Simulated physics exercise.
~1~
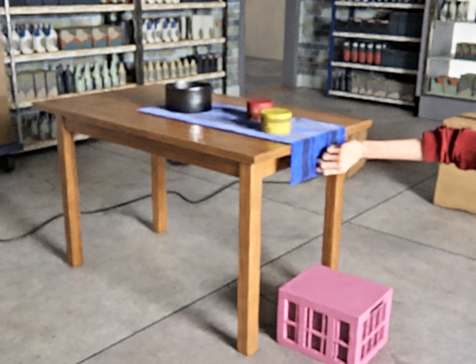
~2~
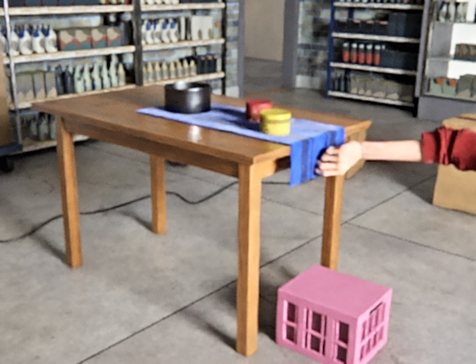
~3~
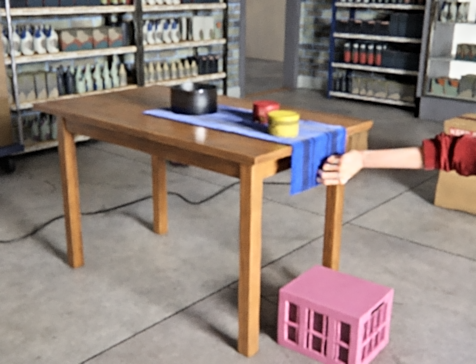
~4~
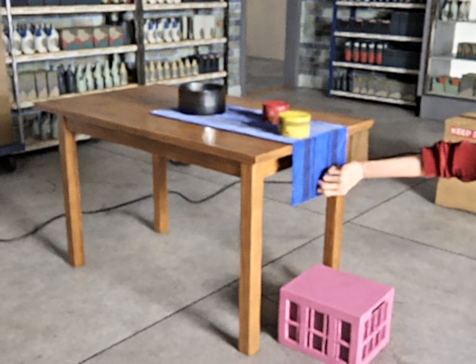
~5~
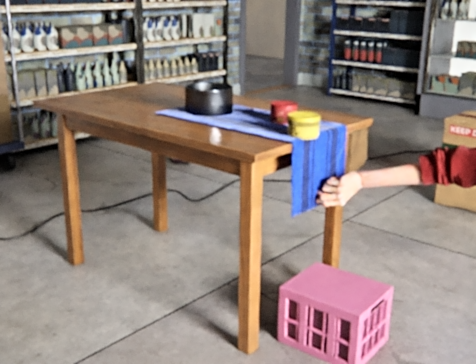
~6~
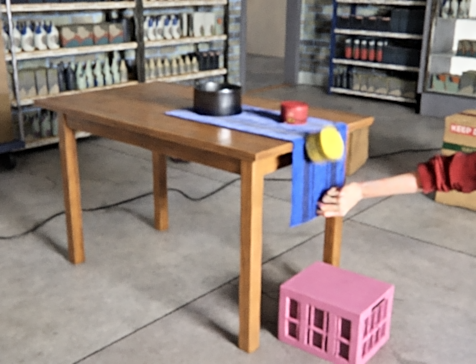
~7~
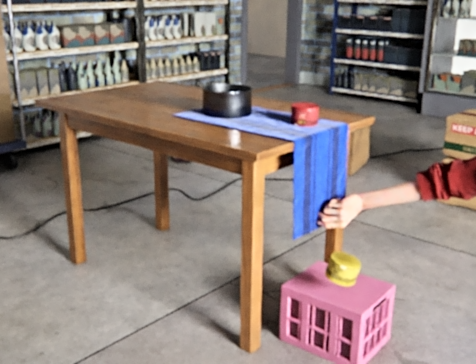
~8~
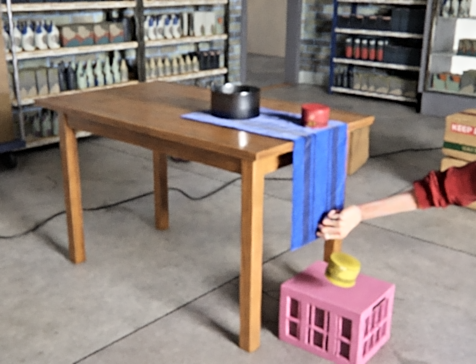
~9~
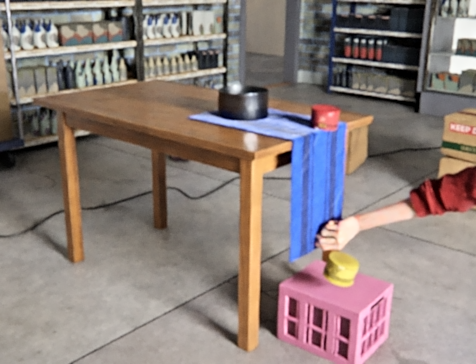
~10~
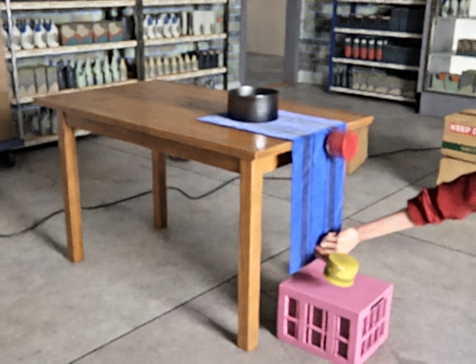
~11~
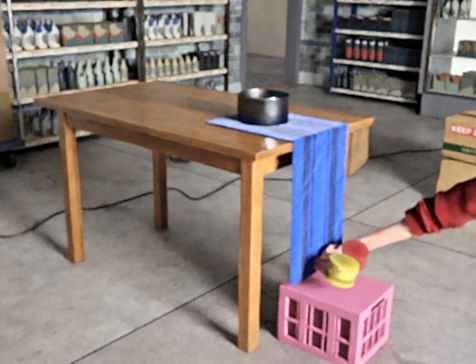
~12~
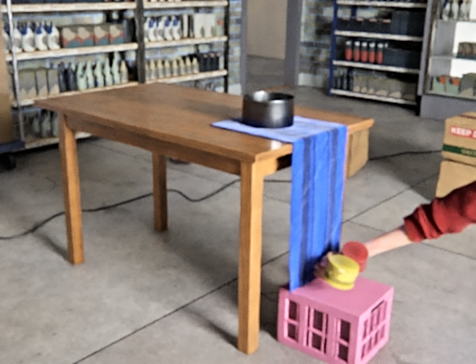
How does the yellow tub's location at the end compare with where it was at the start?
At the start the yellow tub sits on the blue cloth on the table near its right end. By the end it is lower down, resting on top of the pink crate on the floor.
